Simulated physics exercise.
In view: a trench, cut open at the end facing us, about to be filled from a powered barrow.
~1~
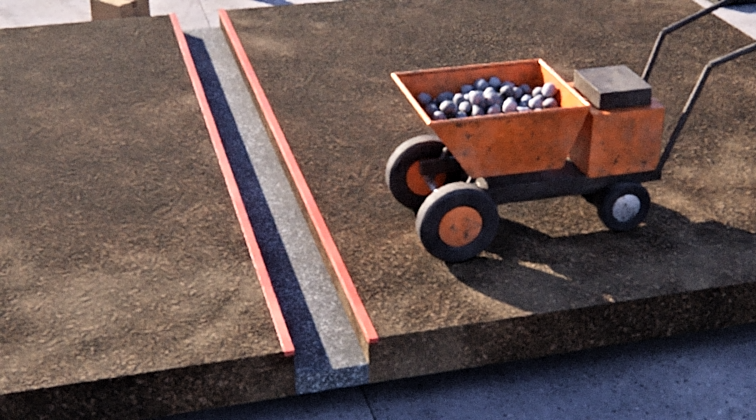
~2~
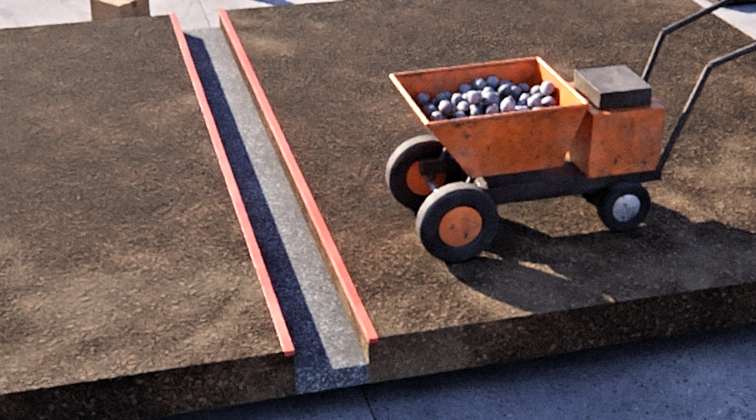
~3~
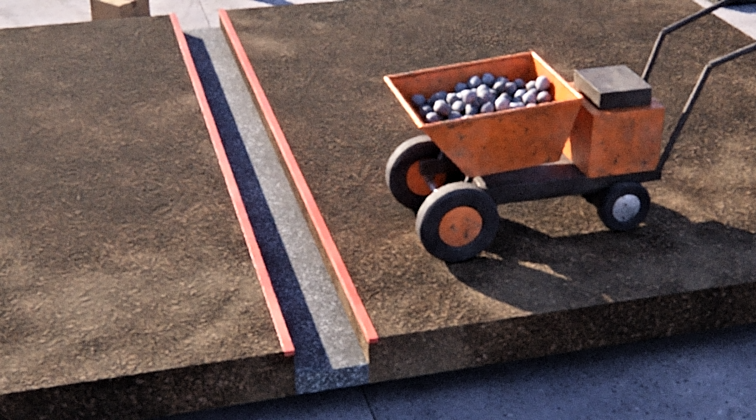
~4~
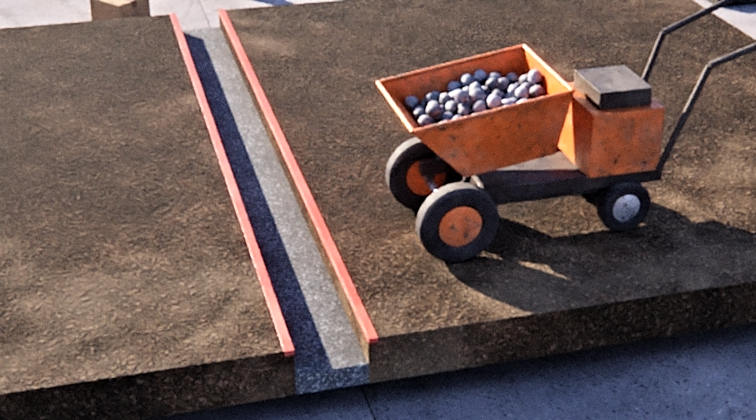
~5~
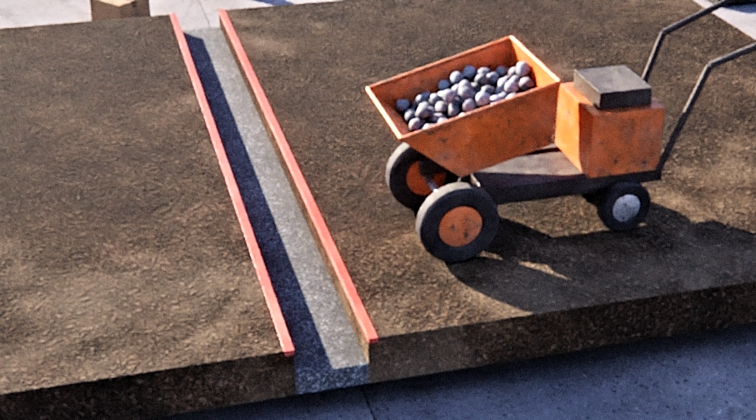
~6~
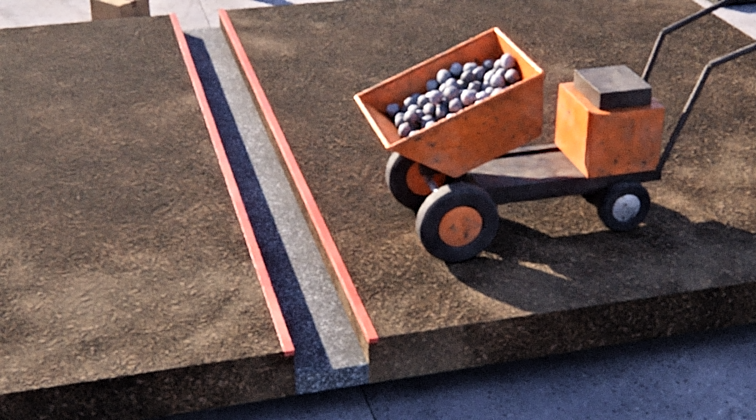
On dark, rough ground beside a shallow red-edged trench, an orange powered barrow's skip of round cobbles steadily tilting leftward.
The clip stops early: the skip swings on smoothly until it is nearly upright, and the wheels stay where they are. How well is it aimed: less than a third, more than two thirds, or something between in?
It catches more than two thirds.
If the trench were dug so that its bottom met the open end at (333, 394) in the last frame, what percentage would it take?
Some 100 per cent.
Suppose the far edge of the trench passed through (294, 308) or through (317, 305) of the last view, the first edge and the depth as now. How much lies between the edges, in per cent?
First some 70, then 40 per cent.
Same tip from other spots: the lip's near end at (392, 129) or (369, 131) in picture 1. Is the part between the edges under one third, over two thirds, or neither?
In turn: The middle third; under a third.
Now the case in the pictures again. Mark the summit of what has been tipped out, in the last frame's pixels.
Around (298, 229).
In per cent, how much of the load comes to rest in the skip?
Roughly 5 in a hundred.
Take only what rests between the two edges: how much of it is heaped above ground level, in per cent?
About 30 per cent.
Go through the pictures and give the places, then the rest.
In the first picture, lip of the skip at (431, 124), level; top of the load at (509, 111), round cobbles; first edge of the trench at (355, 300); far edge at (276, 311), the trench over half as wide as the skip, and shallow for its width.
In the second picture, lip of the skip at (428, 125), tipped barely; top of the load at (507, 110).
In the third picture, lip of the skip at (422, 128), tipped barely; top of the load at (502, 107).
In the fourth picture, lip of the skip at (413, 132), tipped a little; top of the load at (497, 97).
In the fifth picture, lip of the skip at (402, 139), tipped clearly; top of the load at (504, 99).
In the sixth picture, lip of the skip at (390, 149), tipped clearly; top of the load at (498, 82); first edge of the trench at (355, 300); far edge at (276, 311).
Soon after the last picture, skip tipped steeply; all in the skip.
A little later, skip tipped right over; about two thirds in the skip; about a quarter in or heaped over the trench; a stray few beyond it.
Later still, skip tipped right over; a small part in the skip; most in or heaped over the trench; a small part beyond it.
At rest, skip tipped right over; a small part in the skip; a stray few short of the trench; most in or heaped over the trench; a small part beyond it.
